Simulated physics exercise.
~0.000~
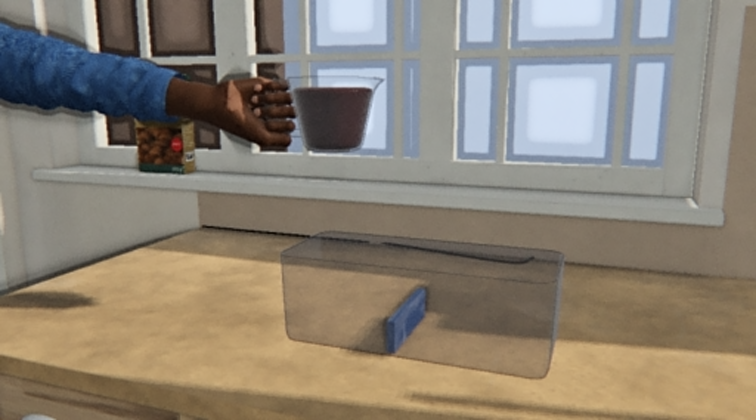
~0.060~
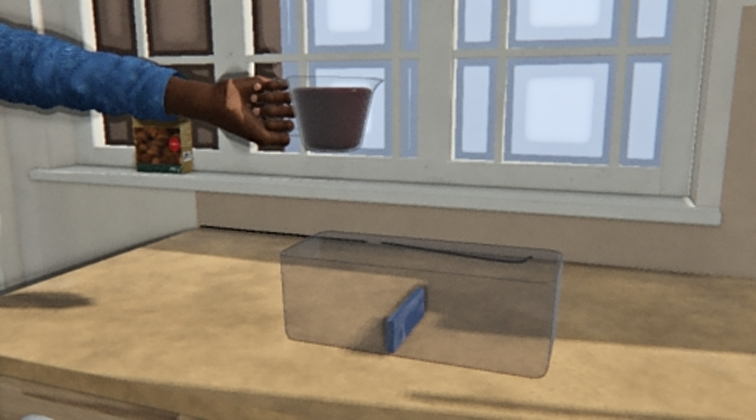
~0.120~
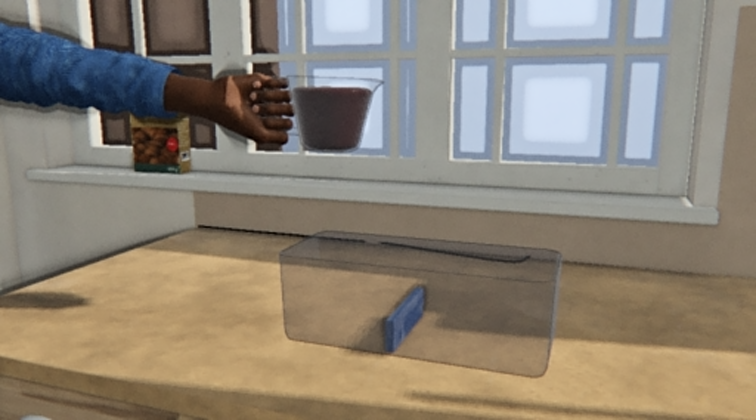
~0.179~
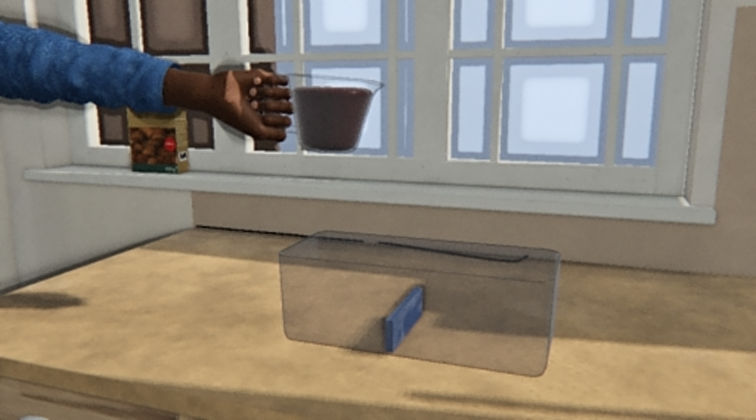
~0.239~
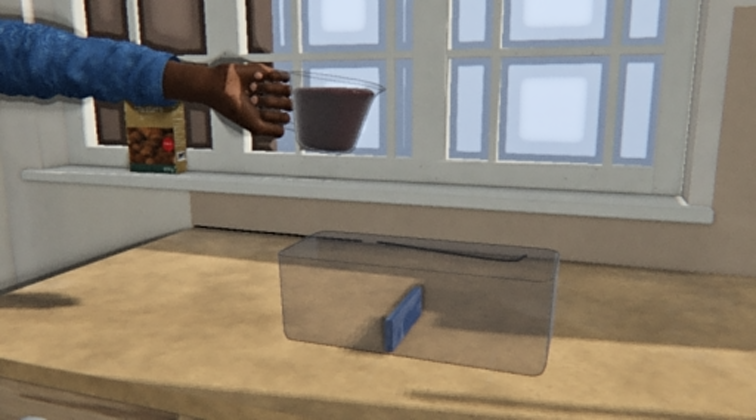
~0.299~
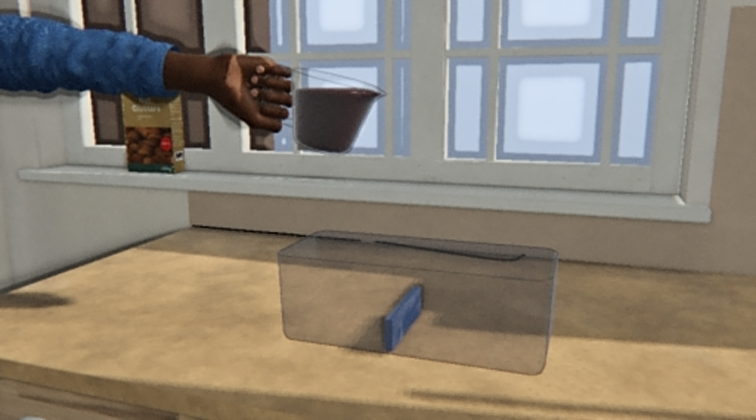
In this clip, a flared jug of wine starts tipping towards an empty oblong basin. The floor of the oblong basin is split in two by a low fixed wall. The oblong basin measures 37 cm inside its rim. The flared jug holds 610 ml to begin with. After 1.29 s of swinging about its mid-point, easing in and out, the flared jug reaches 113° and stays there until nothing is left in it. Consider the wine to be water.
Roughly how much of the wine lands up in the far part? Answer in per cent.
Around 84 %.
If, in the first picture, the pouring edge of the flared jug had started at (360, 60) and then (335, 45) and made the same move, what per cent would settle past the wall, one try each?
The first try gives around 60 percent, the second around 15 percent.
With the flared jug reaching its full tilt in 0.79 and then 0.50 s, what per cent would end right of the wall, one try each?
Try 1: Approx. 75 %; try 2: Approx. 60 %.
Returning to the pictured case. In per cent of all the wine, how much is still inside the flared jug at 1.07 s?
Share remaining: Approx. 5 %.
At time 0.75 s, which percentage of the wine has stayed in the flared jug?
Close to 56 in a hundred.
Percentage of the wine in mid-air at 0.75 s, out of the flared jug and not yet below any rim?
It comes to about 28 percent.
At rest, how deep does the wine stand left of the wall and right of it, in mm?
I'd expect close to 4 mm on the left and close to 18 mm on the right.
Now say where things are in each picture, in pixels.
Tilt 0°; pouring edge (384, 79); surface from (299, 89) to (373, 89); the oblong basin's rim runs from (302, 243) to (560, 268); the wall's top is at (407, 305), in the first picture.
Tilt 1°; pouring edge (384, 79); surface from (298, 89) to (372, 89), in the second picture.
Tilt 2°; pouring edge (384, 81); surface from (298, 88) to (372, 90), in the third picture.
Tilt 5°; pouring edge (385, 84); surface from (298, 89) to (373, 91), in the fourth picture.
Tilt 9°; pouring edge (386, 89); surface from (300, 89) to (376, 91), in the fifth picture.
Tilt 14°; pouring edge (387, 94); surface from (301, 90) to (380, 93), in the sixth picture.
By 0.75 s the tilt is 70° and 56 per cent is still to pour, 0 is left of the wall and 15 right of it.
By 1.07 s the tilt is 105° and 5 per cent is still to pour, 4 is left of the wall and 79 right of it.
By 1.42 s the tilt is 113° and 0 per cent is still to pour, 15 is left of the wall and 84 right of it.
By 1.79 s the tilt is 113° and 0 per cent is still to pour, 15 is left of the wall and 83 right of it.
At rest 15 per cent lies left of the wall, 84 right of it and 1 outside.
